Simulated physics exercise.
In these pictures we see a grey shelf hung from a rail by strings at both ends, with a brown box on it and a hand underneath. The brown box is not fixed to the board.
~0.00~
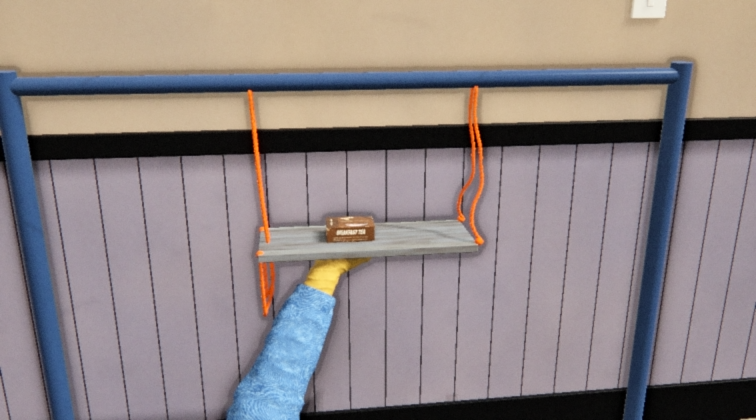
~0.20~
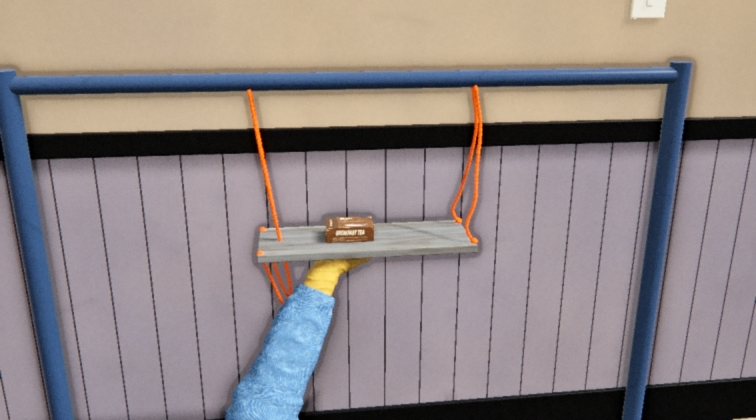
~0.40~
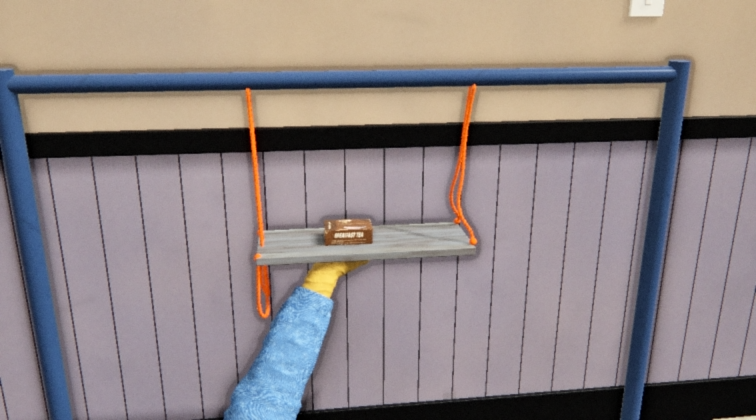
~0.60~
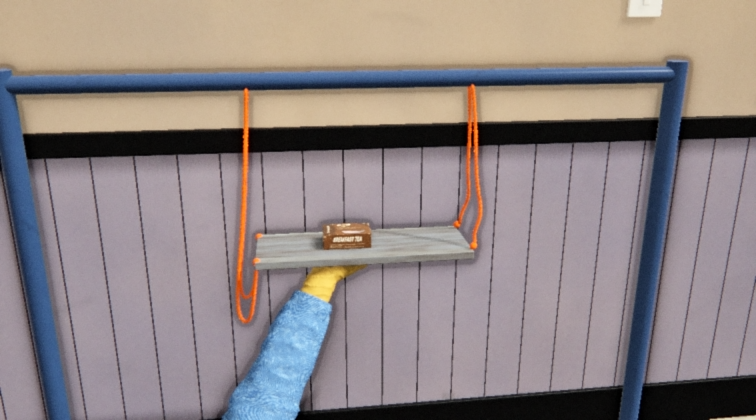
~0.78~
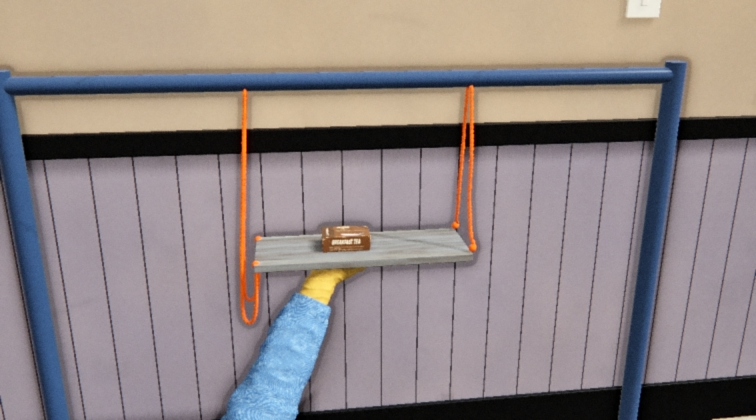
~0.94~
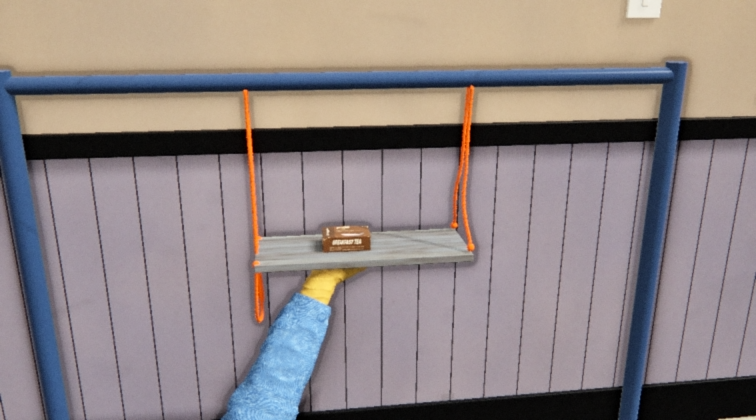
Grey shelf with a brown box sinking very slightly on a gloved hand, the slack left orange string swaying beneath a blue rail.
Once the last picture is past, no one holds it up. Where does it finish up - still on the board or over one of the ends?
It finishes over the left end.
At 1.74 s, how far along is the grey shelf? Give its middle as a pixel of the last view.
Roughly at (373, 286) in the last view.
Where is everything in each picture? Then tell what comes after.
Brown box (350, 229); grey shelf (370, 254), in the first frame.
Brown box (349, 230), in the second frame.
Brown box (348, 232), in the third frame.
Brown box (347, 236); grey shelf (367, 261), in the fourth frame.
Brown box (346, 239), in the fifth frame.
Brown box (346, 239); grey shelf (366, 264); left strings slack, hanging in a loop; right strings almost straight, in the sixth frame.
Around 1.74 s, board tipped 23° down to the left; box on the floor.
Around 2.36 s, board tipped 40° down to the left; box on the floor.
Finally, board tipped 38° down to the left; box on the floor. The brown box slides off to the left.
